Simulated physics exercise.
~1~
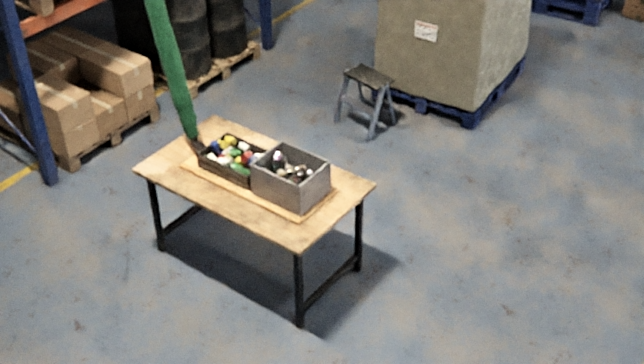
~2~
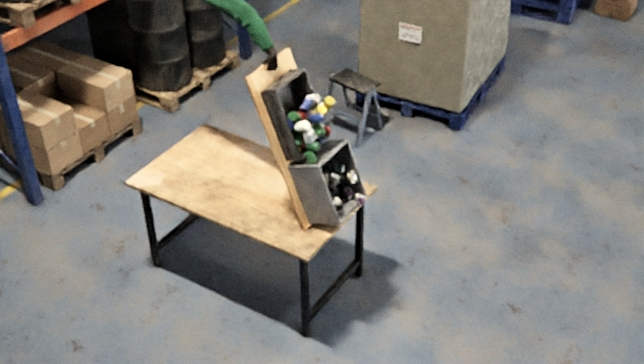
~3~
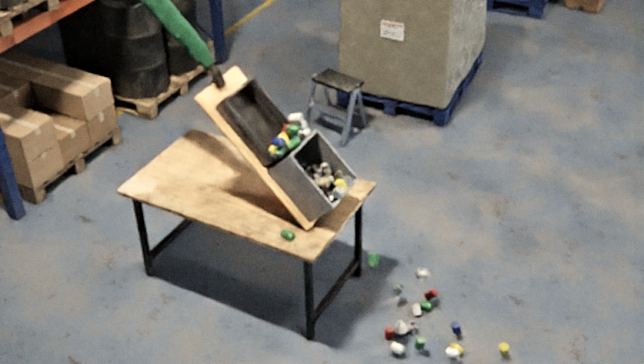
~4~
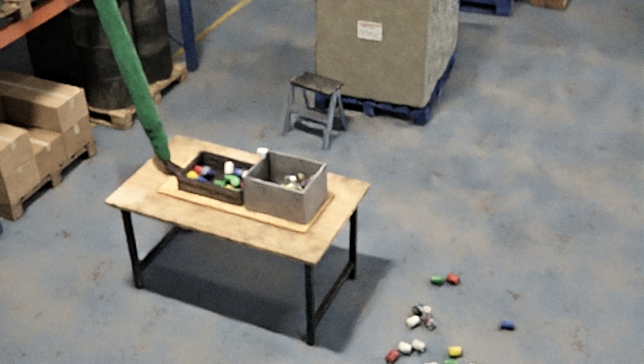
Green-sleeved arm tilting a board with two open containers steeply on a table, spilling colourful small pieces onto the floor, then lowering it flat.
